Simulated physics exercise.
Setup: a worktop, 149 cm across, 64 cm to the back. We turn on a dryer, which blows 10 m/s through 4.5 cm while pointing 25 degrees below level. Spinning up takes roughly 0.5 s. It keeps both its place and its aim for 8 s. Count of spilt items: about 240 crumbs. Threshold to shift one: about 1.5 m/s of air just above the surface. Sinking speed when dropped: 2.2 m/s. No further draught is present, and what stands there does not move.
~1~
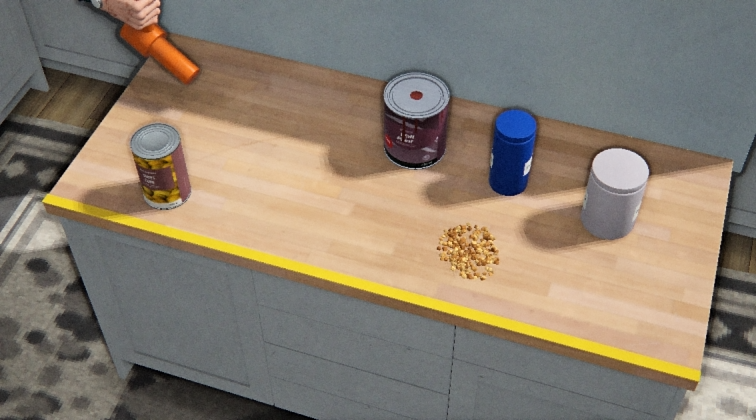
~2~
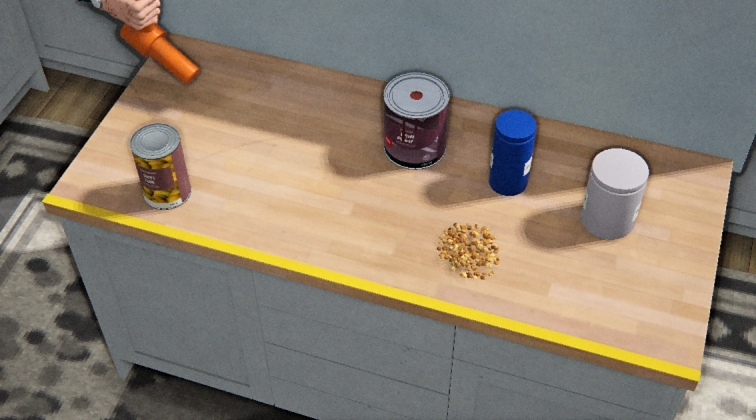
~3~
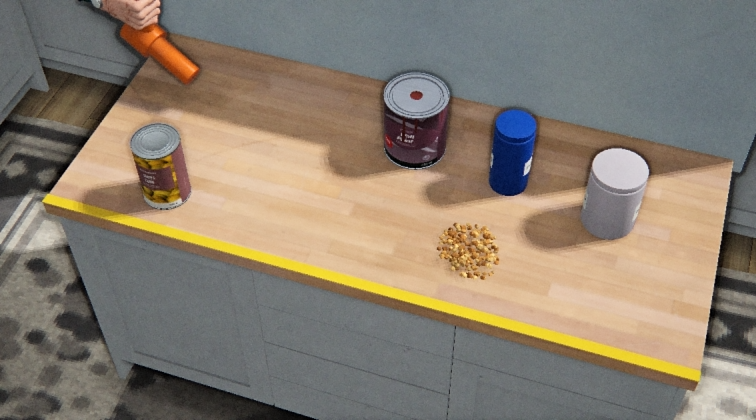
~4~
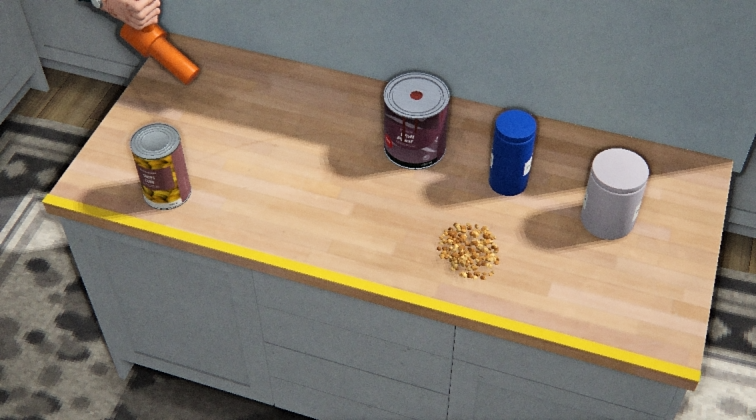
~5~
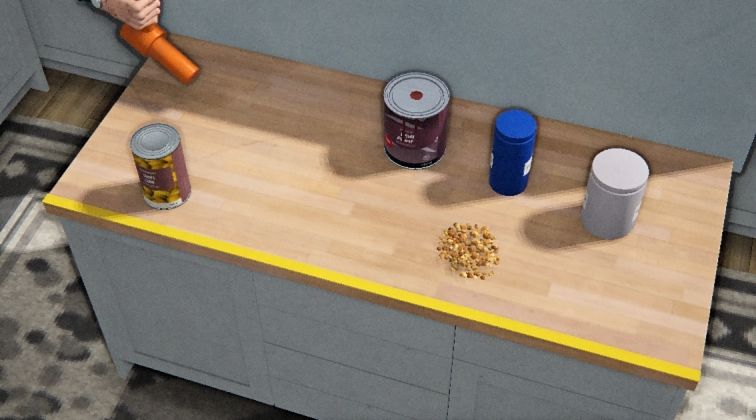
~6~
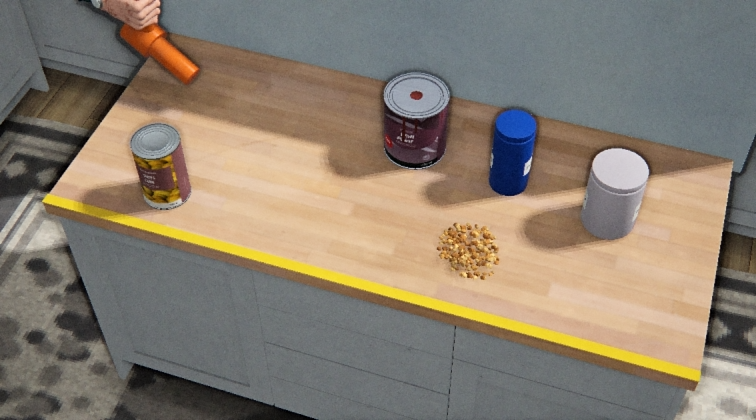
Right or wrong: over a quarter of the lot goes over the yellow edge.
Right.
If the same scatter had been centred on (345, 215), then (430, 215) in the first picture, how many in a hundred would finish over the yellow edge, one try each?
Results, one try each: 90 %, 10 %.
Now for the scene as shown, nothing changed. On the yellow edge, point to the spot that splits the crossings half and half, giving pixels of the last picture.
About (600, 355).
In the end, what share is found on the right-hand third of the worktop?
I'd estimate around 0 per cent.
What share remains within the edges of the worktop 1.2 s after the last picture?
Estimate: Around 0 percent.
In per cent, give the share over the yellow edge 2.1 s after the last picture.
Share: Approx. 40 %.
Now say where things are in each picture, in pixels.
In the first picture, the middle of the crumbs is near (471, 253), none has stirred yet and the mouth of the dryer is at (193, 77).
In the second picture, the middle of the crumbs is near (471, 251), none has stirred yet and the yellow edge is centred on (347, 285).
In the third picture, the middle of the crumbs is near (471, 251), none has stirred yet, the top of a jar is at (516, 124) and the top of a jar is at (621, 168).
In the fourth picture, the middle of the crumbs is near (471, 251) and none has stirred yet.
In the fifth picture, the middle of the crumbs is near (471, 251) and none has stirred yet.
In the sixth picture, the middle of the crumbs is near (471, 251) and none has stirred yet.
Then, 1.2 s after the last picture, 44 % are over the yellow edge; 100 % have settled or left.
Then, 2.1 s after the last picture, 44 % are over the yellow edge; 100 % have settled or left.
Then, 4.0 s after the last picture, 44 % are over the yellow edge; 100 % have settled or left.
Then, 7.6 s after the last picture, at the end, 44 % are over the yellow edge.
